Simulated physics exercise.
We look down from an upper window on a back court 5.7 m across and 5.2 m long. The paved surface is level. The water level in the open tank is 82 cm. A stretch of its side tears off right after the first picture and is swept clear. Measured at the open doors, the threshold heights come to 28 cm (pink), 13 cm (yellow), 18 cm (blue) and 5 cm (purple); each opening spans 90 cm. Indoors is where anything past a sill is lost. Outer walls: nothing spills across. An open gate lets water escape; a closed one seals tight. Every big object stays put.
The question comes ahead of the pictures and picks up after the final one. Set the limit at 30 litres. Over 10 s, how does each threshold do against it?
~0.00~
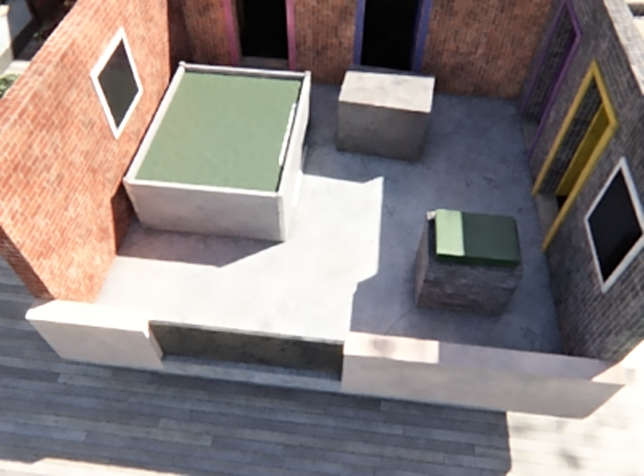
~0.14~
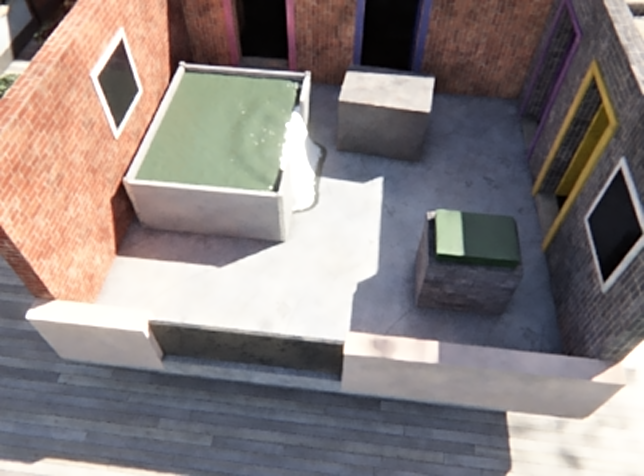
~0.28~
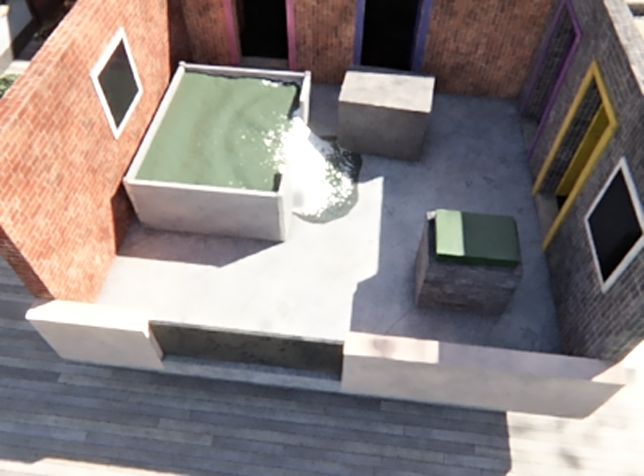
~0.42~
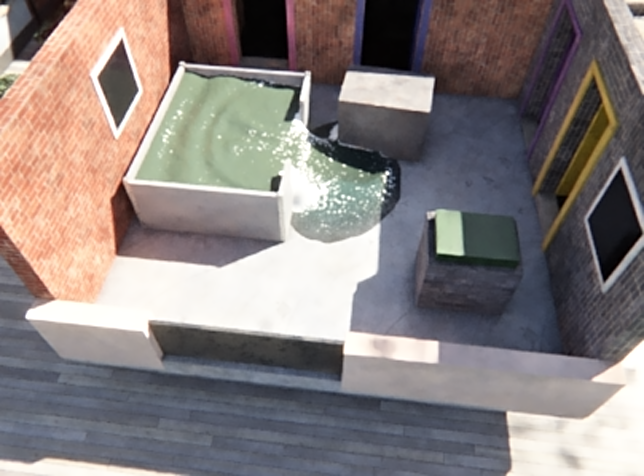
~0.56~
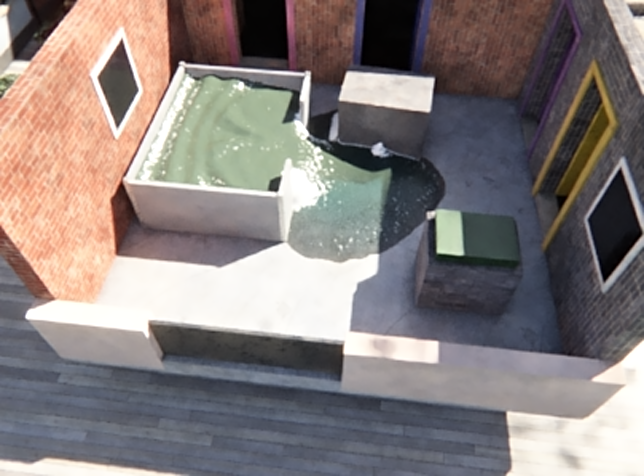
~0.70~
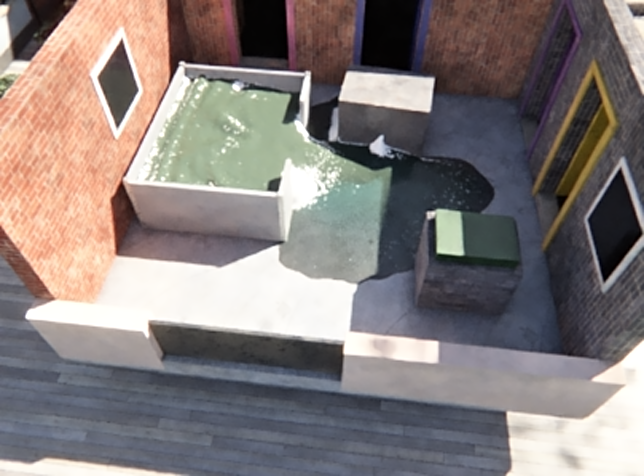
One by one: Pink door: Within the limit, yellow door: Past the limit, blue door: Within the limit, purple door: Past the limit.
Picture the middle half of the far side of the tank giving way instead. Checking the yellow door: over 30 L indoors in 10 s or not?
Note: Yellow door, short of the mark.
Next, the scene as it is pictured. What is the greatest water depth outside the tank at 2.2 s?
Depth max: Approx. 52 cm.
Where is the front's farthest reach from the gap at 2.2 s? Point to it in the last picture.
Somewhere about (560, 386).
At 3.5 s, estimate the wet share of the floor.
Close to 80 in a hundred parts are wet.
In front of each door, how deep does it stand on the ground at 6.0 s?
Door by door, in cm: Pink reads 7, yellow reads 18, blue reads 9, purple reads 10.
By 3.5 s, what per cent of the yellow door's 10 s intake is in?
It comes to about 75 per cent.
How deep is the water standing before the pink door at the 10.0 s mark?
I'd say close to 20.0 cm.
After 1.4 s water covers 40 % of the floor and is deepest (50 cm) near (371, 159); pink door 3 cm at the sill, 0 L in, yellow door 28 cm at the sill, 54 L in, blue door 5 cm at the sill, 0 L in, purple door 8 cm at the sill, 0 L in.
After 2.2 s water covers 60 % of the floor and is deepest (52 cm) near (538, 257); pink door 7 cm at the sill, 0 L in, yellow door 43 cm at the sill, 241 L in, blue door 4 cm at the sill, 0 L in, purple door 12 cm at the sill, 15 L in.
After 3.5 s water covers 80 % of the floor and is deepest (31 cm) near (560, 386); pink door 4 cm at the sill, 0 L in, yellow door 27 cm at the sill, 428 L in, blue door 10 cm at the sill, 0 L in, purple door 10 cm at the sill, 38 L in.
After 6.0 s water covers 100 % of the floor and is deepest (20 cm) near (120, 249); pink door 7 cm at the sill, 0 L in, yellow door 18 cm at the sill, 537 L in, blue door 9 cm at the sill, 0 L in, purple door 10 cm at the sill, 73 L in.
After 10.0 s water covers 100 % of the floor and is deepest (22 cm) near (195, 80); pink door 20 cm at the sill, 0 L in, yellow door 11 cm at the sill, 559 L in, blue door 9 cm at the sill, 0 L in, purple door 10 cm at the sill, 146 L in.
